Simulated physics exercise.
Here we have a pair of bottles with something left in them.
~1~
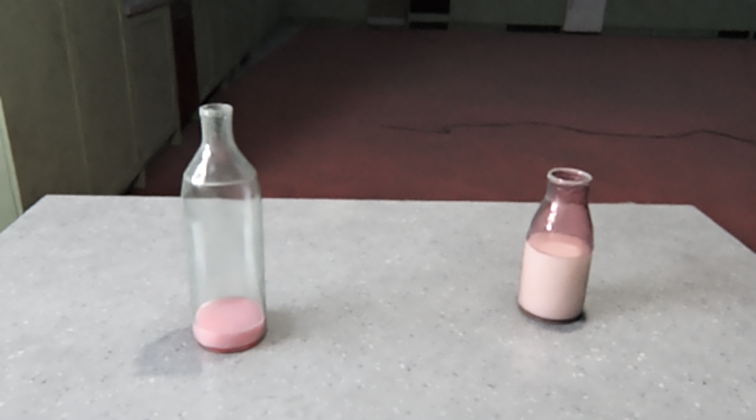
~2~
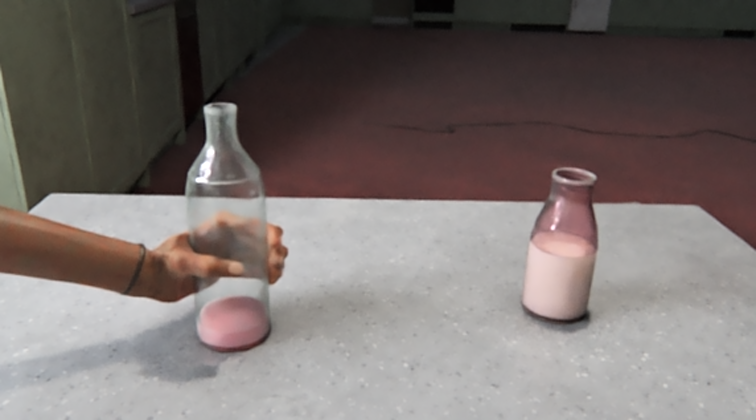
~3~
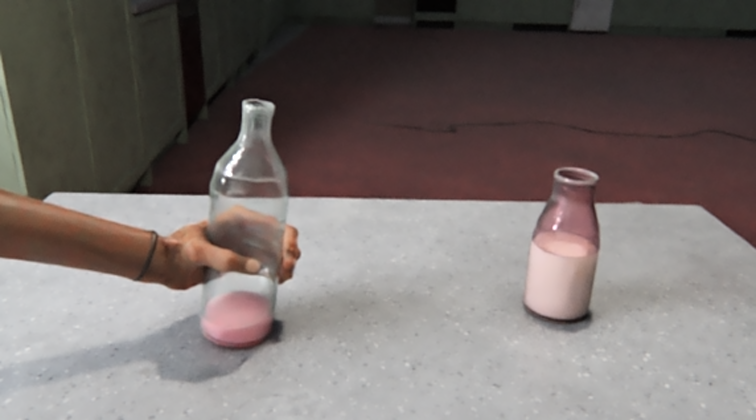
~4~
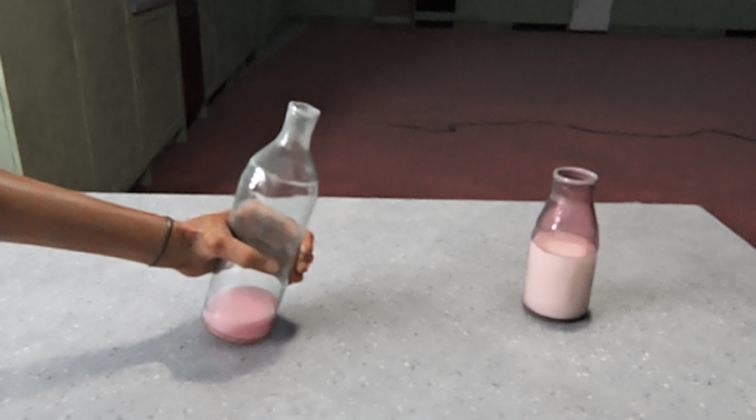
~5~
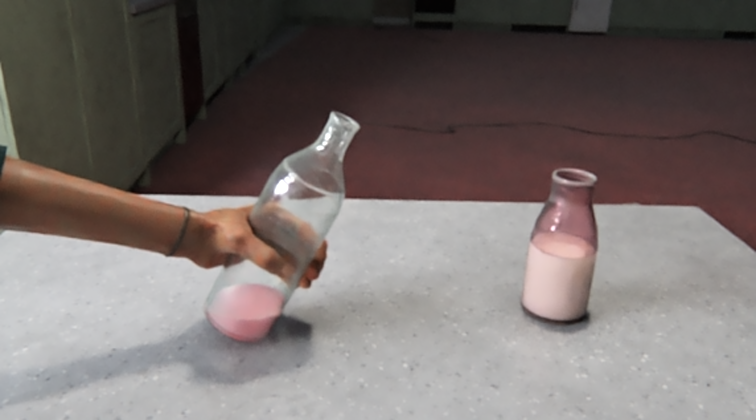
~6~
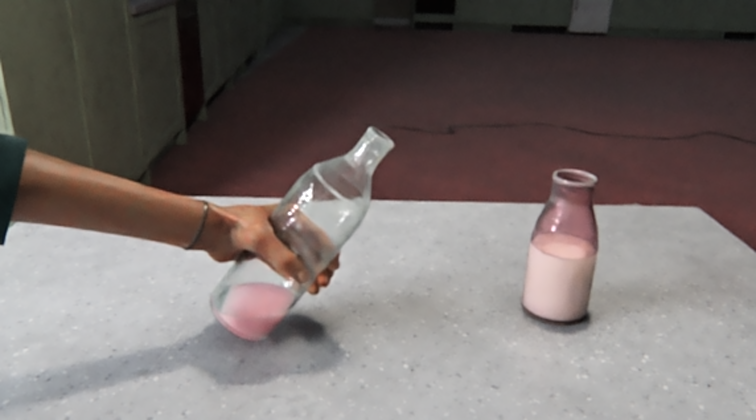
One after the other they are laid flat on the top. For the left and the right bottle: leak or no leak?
The left bottle keeps it in; the right bottle leaks.
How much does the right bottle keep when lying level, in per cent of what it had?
Close to 25 %.
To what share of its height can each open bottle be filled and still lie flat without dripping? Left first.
Roughly 24 per cent, then 14 per cent.
Next, the left bottle is nearly down; left bottle, dry at the neck.
After that, the left bottle lies flat; left bottle, dry at the neck.
Finally, both lie flat; left bottle, dry at the neck; right bottle, some has come out.
